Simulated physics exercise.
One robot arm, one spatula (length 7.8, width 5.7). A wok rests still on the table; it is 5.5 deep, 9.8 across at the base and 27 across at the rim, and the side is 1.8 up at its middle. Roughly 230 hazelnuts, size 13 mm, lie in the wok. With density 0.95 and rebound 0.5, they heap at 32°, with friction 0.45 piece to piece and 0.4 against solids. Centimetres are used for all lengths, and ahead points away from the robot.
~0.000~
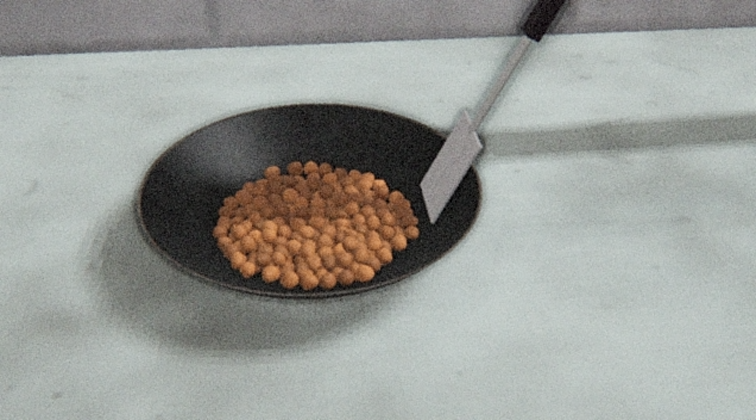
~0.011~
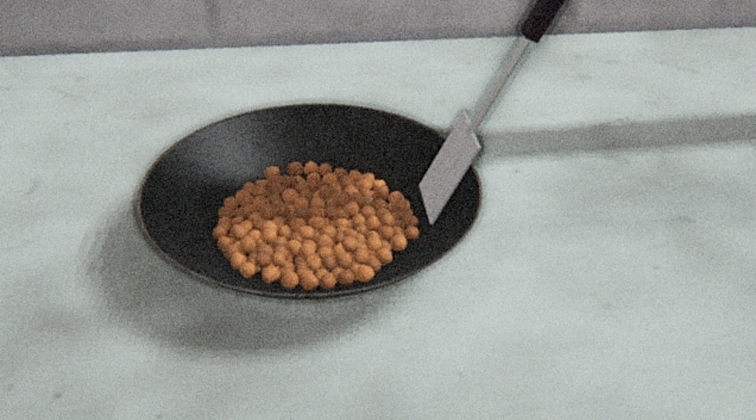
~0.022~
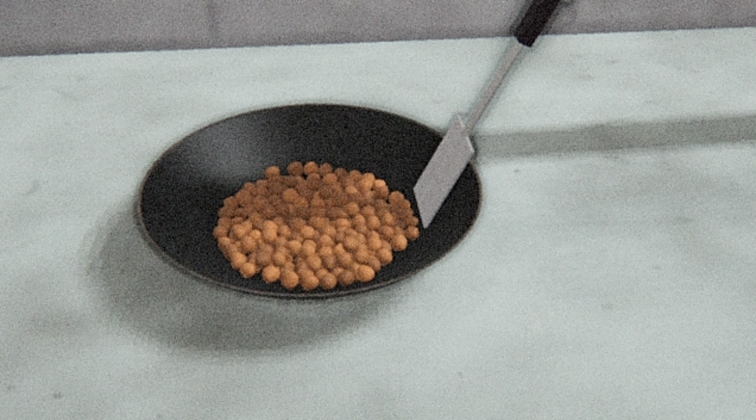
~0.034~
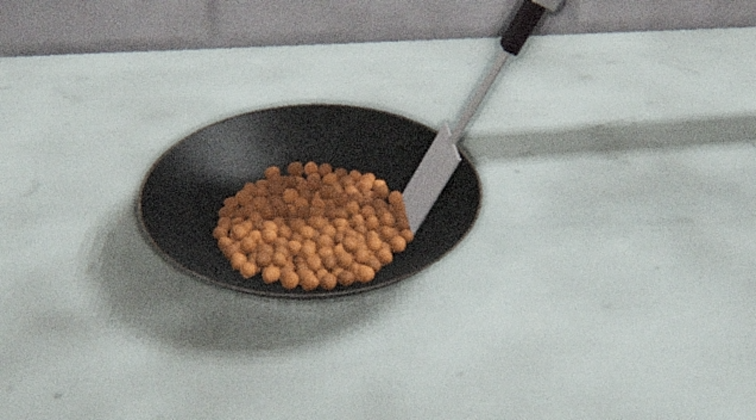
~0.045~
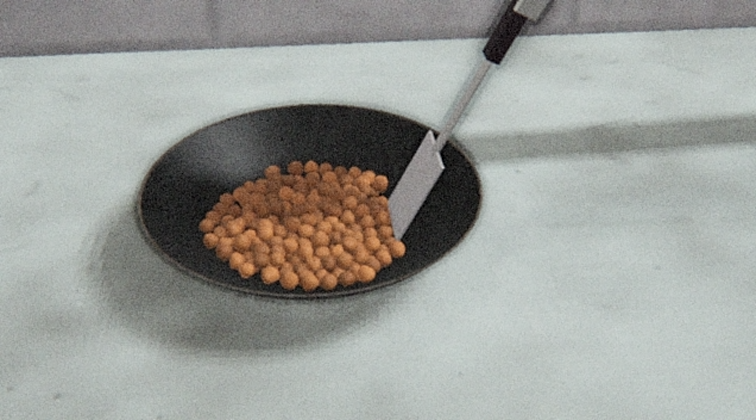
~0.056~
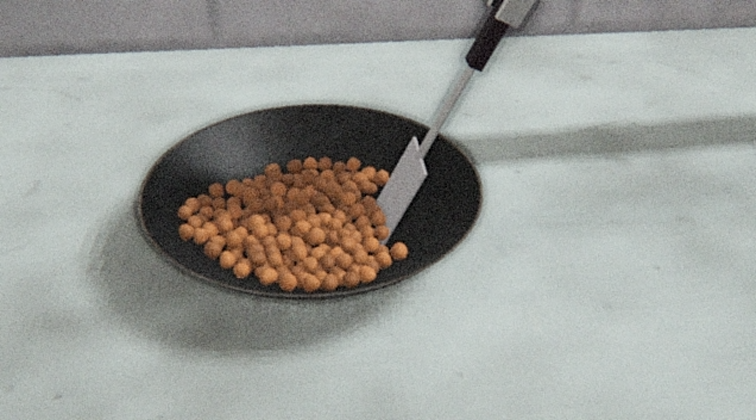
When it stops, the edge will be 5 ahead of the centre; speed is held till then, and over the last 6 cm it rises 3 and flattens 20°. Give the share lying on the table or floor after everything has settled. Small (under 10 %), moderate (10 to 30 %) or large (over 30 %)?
Moderate.
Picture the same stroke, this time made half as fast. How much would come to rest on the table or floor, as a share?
About 0 in a hundred.
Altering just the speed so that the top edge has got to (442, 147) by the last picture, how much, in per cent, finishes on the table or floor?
Roughly 5 per cent.
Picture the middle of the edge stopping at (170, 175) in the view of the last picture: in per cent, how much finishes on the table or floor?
Something near 40 in a hundred.
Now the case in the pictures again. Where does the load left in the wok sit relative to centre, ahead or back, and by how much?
The balance point is about 3.5 cm ahead.
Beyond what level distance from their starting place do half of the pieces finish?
It comes to some 6 cm.
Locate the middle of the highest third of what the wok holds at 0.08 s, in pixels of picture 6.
I'd put it close to (250, 206) in the last picture.
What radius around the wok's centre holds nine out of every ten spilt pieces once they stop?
Around 85 centimetres from the centre.
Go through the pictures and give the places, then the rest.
The first frame shows spatula top edge at (473, 128), sloping 64°; upper third of the load around (313, 215), from x 220 to 410, top at y 170; 228 in the wok.
The second frame shows spatula top edge at (472, 129), sloping 64°; upper third of the load around (313, 215), from x 220 to 410, top at y 170.
The third frame shows spatula top edge at (466, 133), sloping 64°; upper third of the load around (313, 215), from x 220 to 410, top at y 170.
The fourth frame shows spatula top edge at (453, 141), sloping 64°; upper third of the load around (313, 215), from x 220 to 405, top at y 170.
The fifth frame shows spatula top edge at (436, 149), sloping 64°; upper third of the load around (314, 219), from x 205 to 395, top at y 170.
The sixth frame shows spatula top edge at (420, 155), sloping 64°; upper third of the load around (293, 213), from x 185 to 400, top at y 165; 228 in the wok.
After 0.08 s, sloping 64°, highest piece 7 above the table; 227 in the wok, 1 on the blade or in flight.
After 0.11 s, sloping 57°, highest piece 10 above the table; 219 in the wok, 9 on the blade or in flight.
After 0.32 s, sloping 44°, highest piece 6 above the table; 191 in the wok, 28 on the table or floor, 9 on the blade or in flight.
After 1.37 s, sloping 44°, highest piece 5 above the table; 191 in the wok, 37 on the table or floor.
At rest, 191 in the wok, 37 on the table or floor. That is 16 % on the table or floor.
